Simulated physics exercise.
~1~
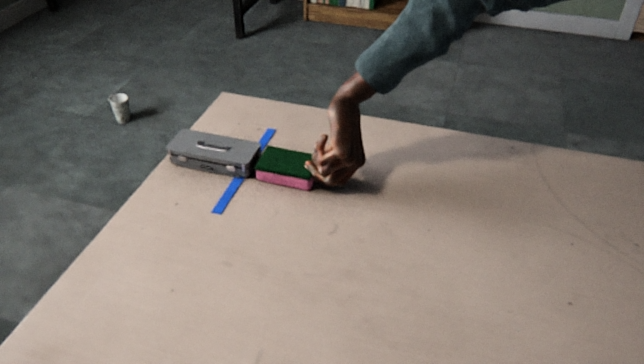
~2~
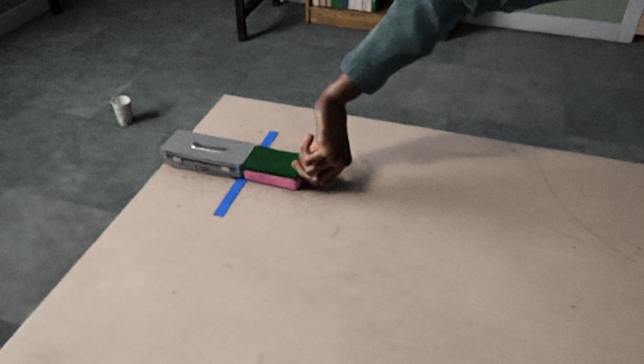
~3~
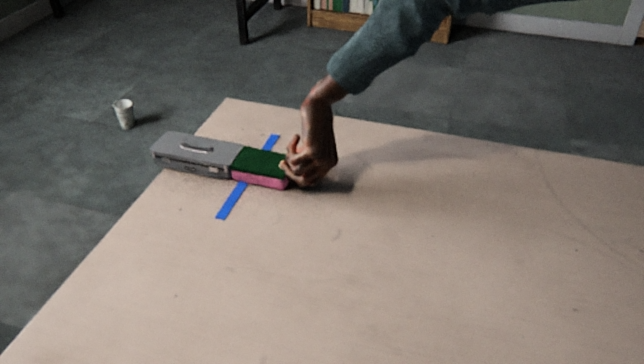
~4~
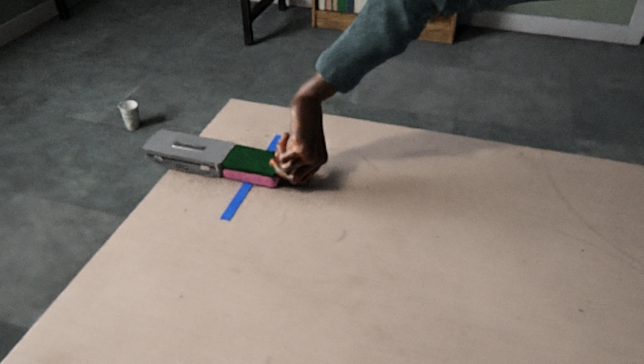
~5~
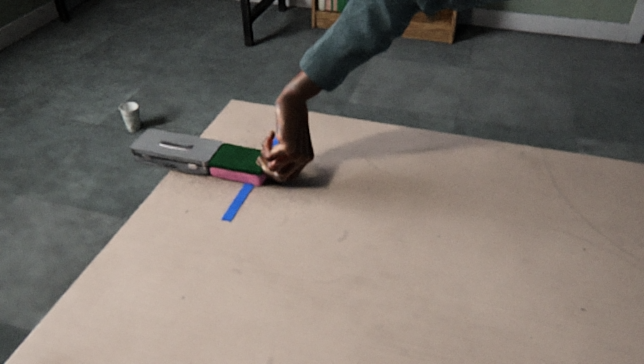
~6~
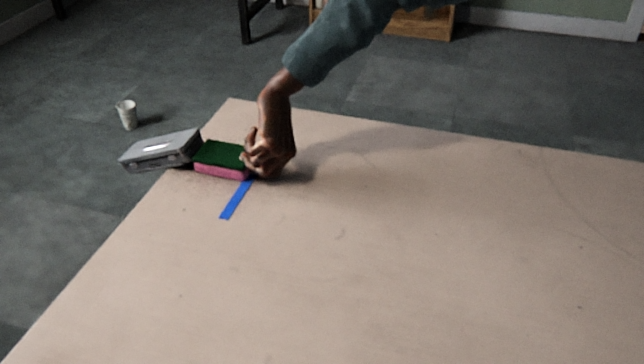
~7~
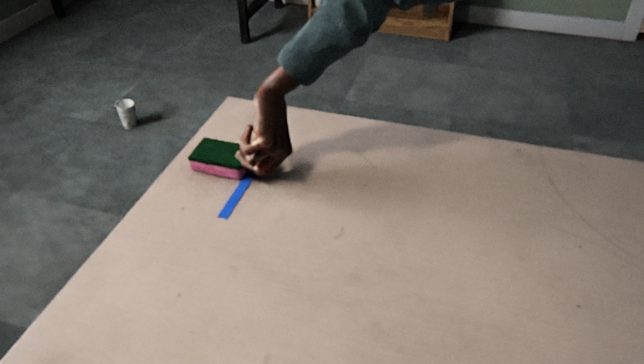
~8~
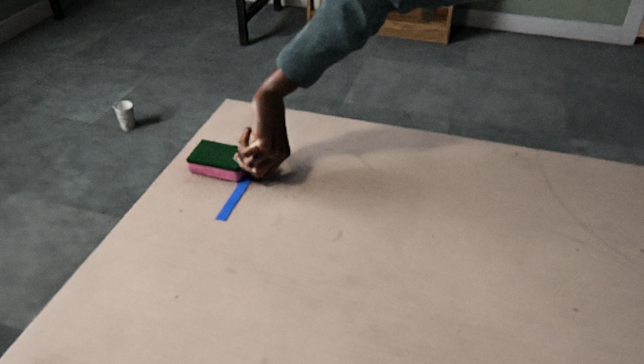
On a tan tabletop, a hand pushes a pink and green sponge left, nudging a grey case until it tips over the edge.
